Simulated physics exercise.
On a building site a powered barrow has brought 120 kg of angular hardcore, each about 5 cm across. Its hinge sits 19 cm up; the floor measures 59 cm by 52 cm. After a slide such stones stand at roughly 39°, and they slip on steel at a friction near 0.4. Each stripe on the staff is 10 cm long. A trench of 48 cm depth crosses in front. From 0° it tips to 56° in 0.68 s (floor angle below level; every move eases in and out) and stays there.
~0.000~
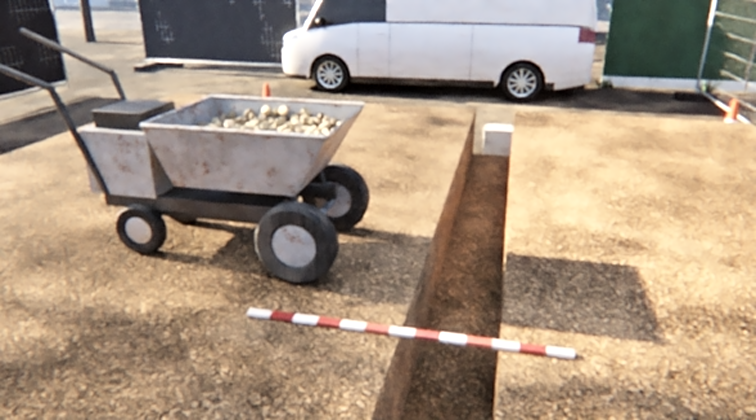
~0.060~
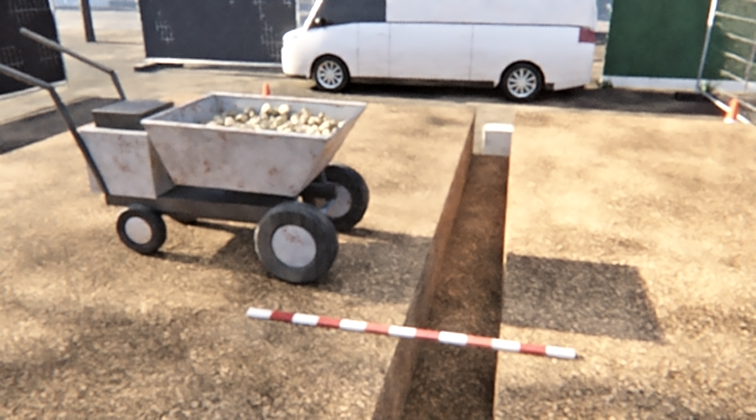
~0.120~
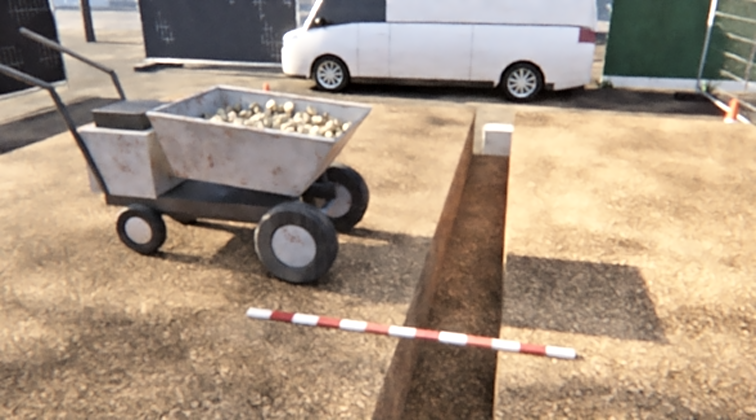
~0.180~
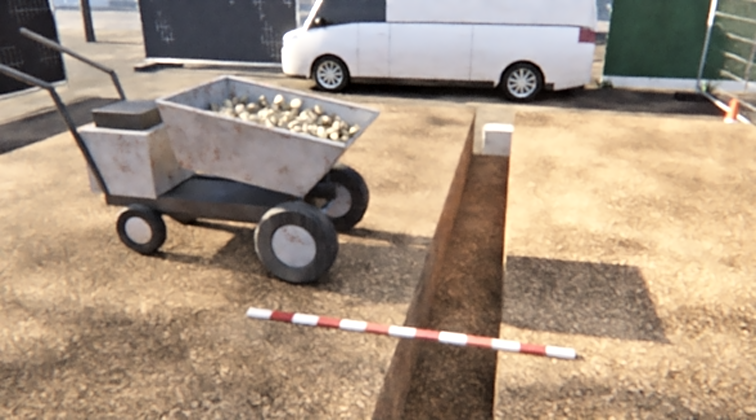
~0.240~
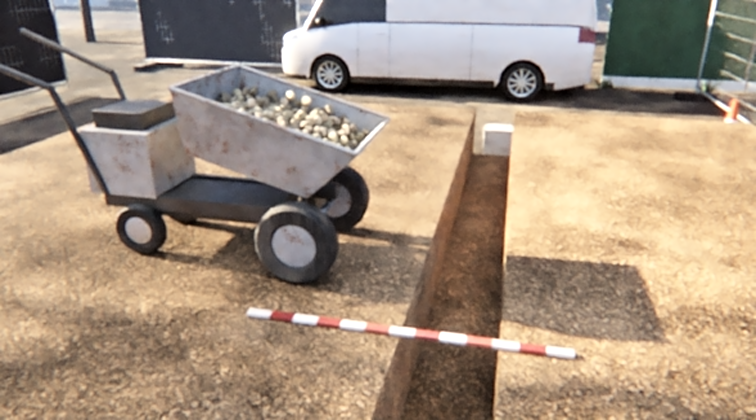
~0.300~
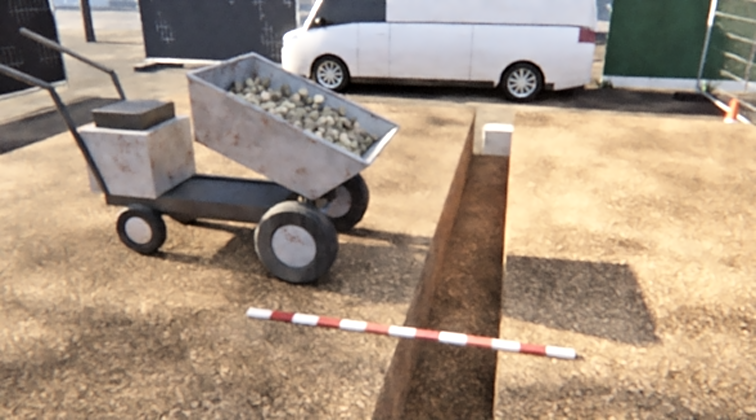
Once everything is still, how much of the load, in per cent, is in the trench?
Close to 24 in a hundred.
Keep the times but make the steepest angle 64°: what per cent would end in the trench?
In that case some 45 per cent.
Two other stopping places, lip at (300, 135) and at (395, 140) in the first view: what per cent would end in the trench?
Near 20 per cent from the first place, 5 from the second.
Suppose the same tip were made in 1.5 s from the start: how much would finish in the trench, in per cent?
Then about 5 per cent.
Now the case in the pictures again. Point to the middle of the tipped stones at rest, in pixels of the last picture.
Near (472, 350).
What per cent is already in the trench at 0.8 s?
About 0 per cent by then.
After 0.5 s the floor is at 47°; 100 % in the tray; the foremost stones are at (383, 182).
After 0.8 s the floor is at 56°; 99 % in the tray, 1 % in the trench; the foremost stones are at (434, 202).
After 1.1 s the floor is at 56°; 81 % in the tray, 19 % in the trench; the foremost stones are at (504, 278).
After 3.1 s the floor is at 56°; 75 % in the tray, 24 % in the trench; the foremost stones are at (518, 312).
